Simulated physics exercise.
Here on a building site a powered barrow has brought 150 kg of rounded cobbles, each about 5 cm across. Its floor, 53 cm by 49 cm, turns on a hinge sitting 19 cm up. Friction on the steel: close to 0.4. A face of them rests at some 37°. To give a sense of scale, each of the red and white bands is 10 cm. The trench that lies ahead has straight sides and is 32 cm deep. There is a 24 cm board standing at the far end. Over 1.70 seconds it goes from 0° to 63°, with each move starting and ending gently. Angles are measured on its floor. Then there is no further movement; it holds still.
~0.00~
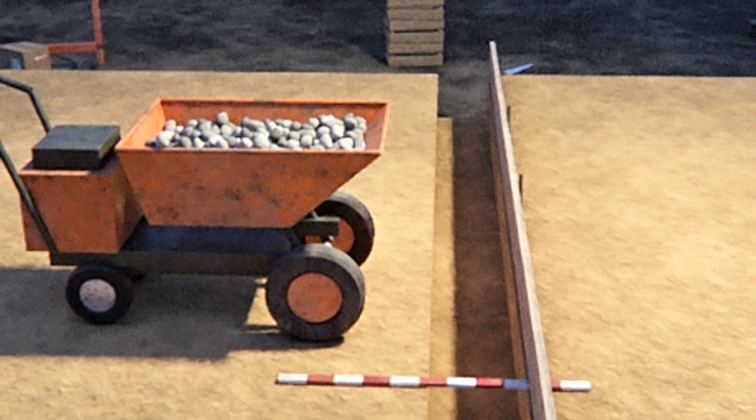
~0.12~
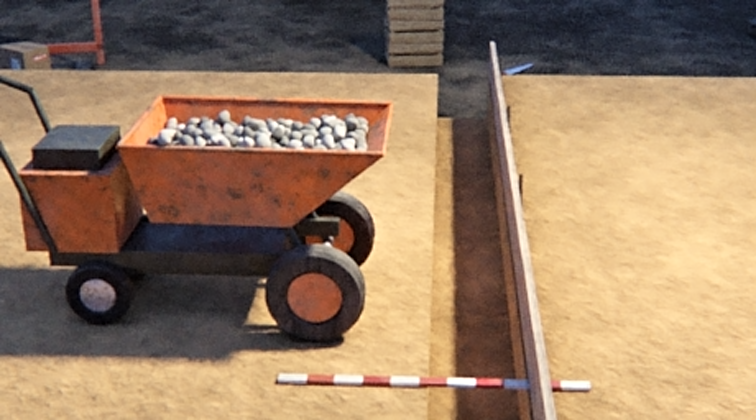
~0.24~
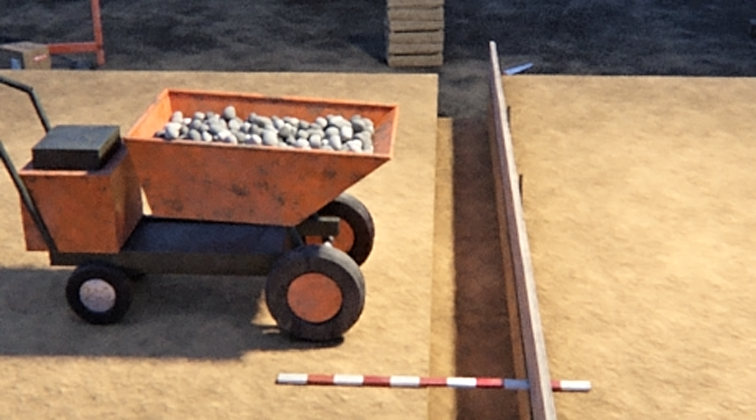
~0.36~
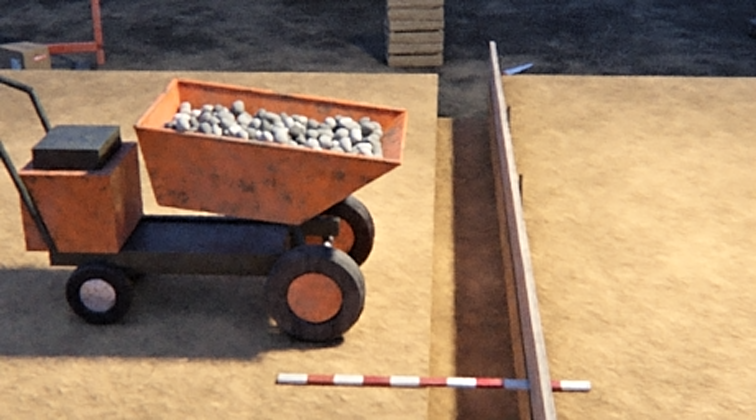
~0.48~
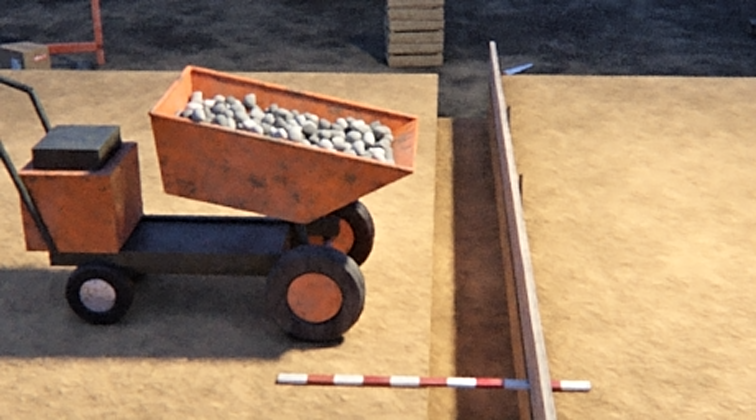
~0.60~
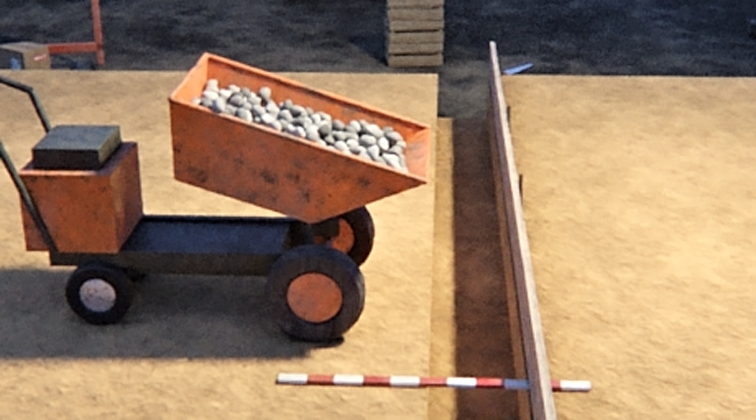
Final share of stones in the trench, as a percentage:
81 per cent.
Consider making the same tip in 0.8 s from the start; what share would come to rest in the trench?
Estimate: About 75 %.
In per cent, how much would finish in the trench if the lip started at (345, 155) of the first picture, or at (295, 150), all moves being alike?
100 and 100 %.
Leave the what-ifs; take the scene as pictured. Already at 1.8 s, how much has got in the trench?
Close to 30 per cent has got there by then.
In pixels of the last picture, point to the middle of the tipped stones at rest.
Their middle ends up near (489, 355).
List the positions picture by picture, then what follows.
In the first frame, the tray is at 0°, its lip at (381, 153); the top of the load is at (287, 128).
The second frame shows lip at (383, 155), floor tilted 1°, highest stones at (290, 127); the stones move at 0.1 m/s on average.
In the third frame, the tray is at 3°, its lip at (390, 158); the top of the load is at (253, 127); the stones move at 0.3 m/s on average.
In the fourth frame, the tray is at 7°, its lip at (401, 163); the top of the load is at (214, 121); the stones move at 0.3 m/s on average.
The fifth frame shows lip at (413, 172), floor tilted 12°, highest stones at (206, 107); the stones move at 0.4 m/s on average.
In the sixth frame, the tray is at 18°, its lip at (427, 182); the top of the load is at (217, 97); the stones move at 0.5 m/s on average.
After 1.3 s the floor is at 53°; 99 % in the tray, 1 % in the trench; the foremost stones are at (485, 240).
After 1.8 s the floor is at 63°; 62 % in the tray, 29 % in the trench, 9 % past the trench; the foremost stones are at (609, 318).
After 2.2 s the floor is at 63°; 32 % in the tray, 50 % in the trench, 18 % past the trench; the foremost stones are at (684, 326).
After 4.1 s the floor is at 63°; 0 % in the tray, 81 % in the trench, 19 % past the trench; the foremost stones are at (735, 330).
